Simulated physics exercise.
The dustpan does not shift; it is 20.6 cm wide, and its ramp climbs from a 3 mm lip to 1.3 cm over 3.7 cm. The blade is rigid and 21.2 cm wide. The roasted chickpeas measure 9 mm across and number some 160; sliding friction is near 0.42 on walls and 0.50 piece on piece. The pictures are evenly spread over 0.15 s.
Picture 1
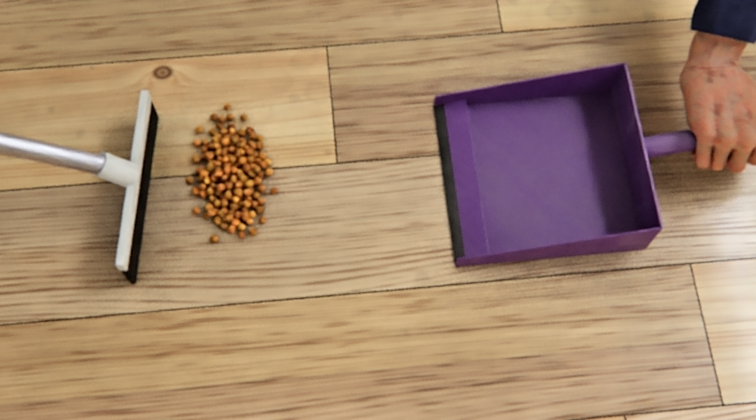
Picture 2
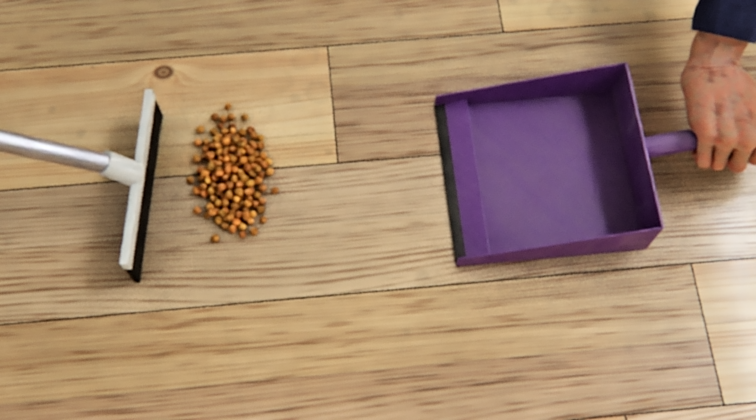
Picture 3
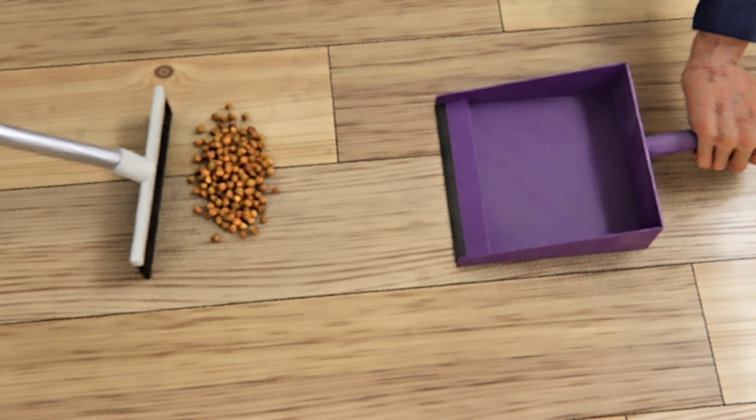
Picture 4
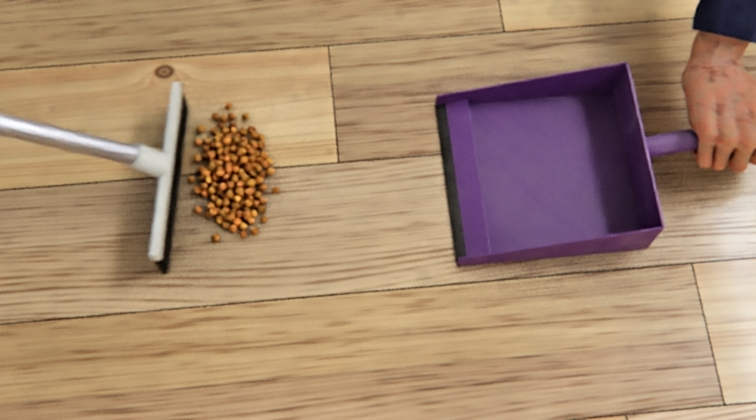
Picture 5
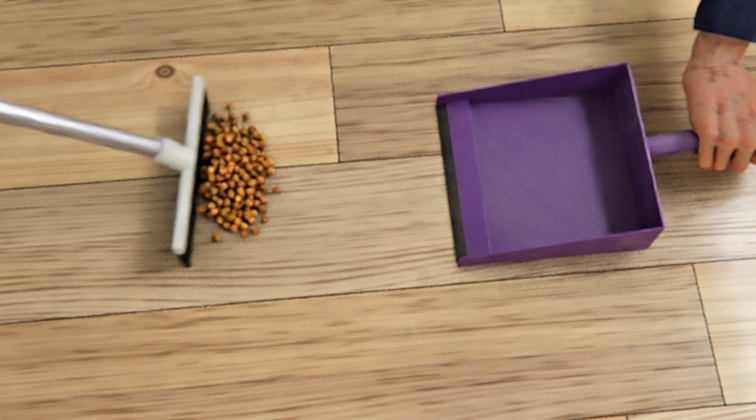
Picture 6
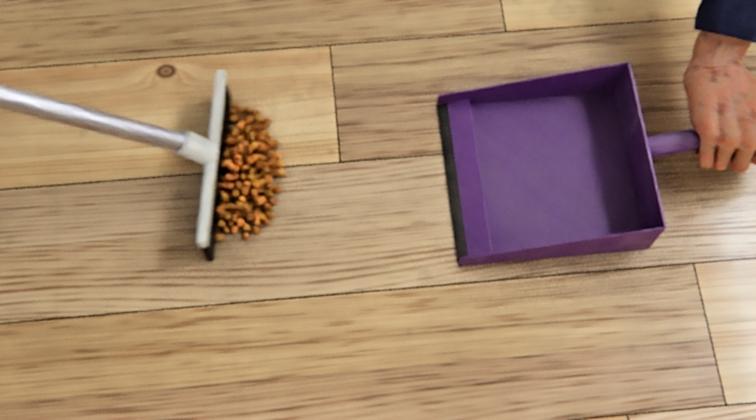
A white squeegee slides right across the wooden floor and pushes into small brown chickpeas.
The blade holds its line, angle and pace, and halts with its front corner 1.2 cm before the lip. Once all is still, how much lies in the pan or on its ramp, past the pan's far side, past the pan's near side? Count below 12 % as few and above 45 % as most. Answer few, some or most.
Pan some, far side some, near side few.
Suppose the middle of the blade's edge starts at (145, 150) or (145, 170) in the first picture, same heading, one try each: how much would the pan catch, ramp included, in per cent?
Some 10 and 15 per cent.
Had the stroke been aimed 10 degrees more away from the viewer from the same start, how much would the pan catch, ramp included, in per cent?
It would be near 5 per cent.
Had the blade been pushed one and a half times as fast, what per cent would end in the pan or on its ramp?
In that case some 30 per cent.
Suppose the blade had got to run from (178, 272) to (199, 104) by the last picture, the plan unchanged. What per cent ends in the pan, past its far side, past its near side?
Pan 35, far 10, near 10.
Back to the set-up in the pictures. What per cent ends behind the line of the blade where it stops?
Some 5 per cent.
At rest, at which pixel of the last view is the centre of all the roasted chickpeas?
Near (443, 143).
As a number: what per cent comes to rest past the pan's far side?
Roughly 25 per cent.
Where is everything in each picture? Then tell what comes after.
Blade from (122, 266) to (147, 98), moved 0.0 cm, 0 of the pieces shifted so far; middle of the pieces at (234, 178); pan at (553, 174), in the first picture.
Blade from (127, 264) to (151, 97), moved 0.4 cm, 0 of the pieces shifted so far; middle of the pieces at (234, 177), in the second picture.
Blade from (138, 261) to (161, 94), moved 1.5 cm, 0 of the pieces shifted so far; middle of the pieces at (235, 177), in the third picture.
Blade from (156, 256) to (178, 90), moved 3.5 cm, 0 of the pieces shifted so far; middle of the pieces at (235, 177), in the fourth picture.
Blade from (179, 249) to (200, 84), moved 6.0 cm, 24 of the pieces shifted so far; middle of the pieces at (236, 177), in the fifth picture.
Blade from (203, 242) to (222, 78), moved 8.5 cm, 150 of the pieces shifted so far; middle of the pieces at (246, 167); pan at (556, 174), in the sixth picture.
Then, 0.15 s after the last picture, middle of the blade 14 cm from the lip; 0 % over the lip, far side 15 %, near side 0 %.
Then, 0.26 s after the last picture, middle of the blade 5 cm from the lip; 0 % over the lip, far side 25 %, near side 0 %.
Then, 0.49 s after the last picture, middle of the blade 3 cm from the lip; 20 % over the lip, far side 25 %, near side 5 %.
In the end, pan 20 %, far side 25 %, near side 5 %, in front of the lip or behind the blade 50 %.
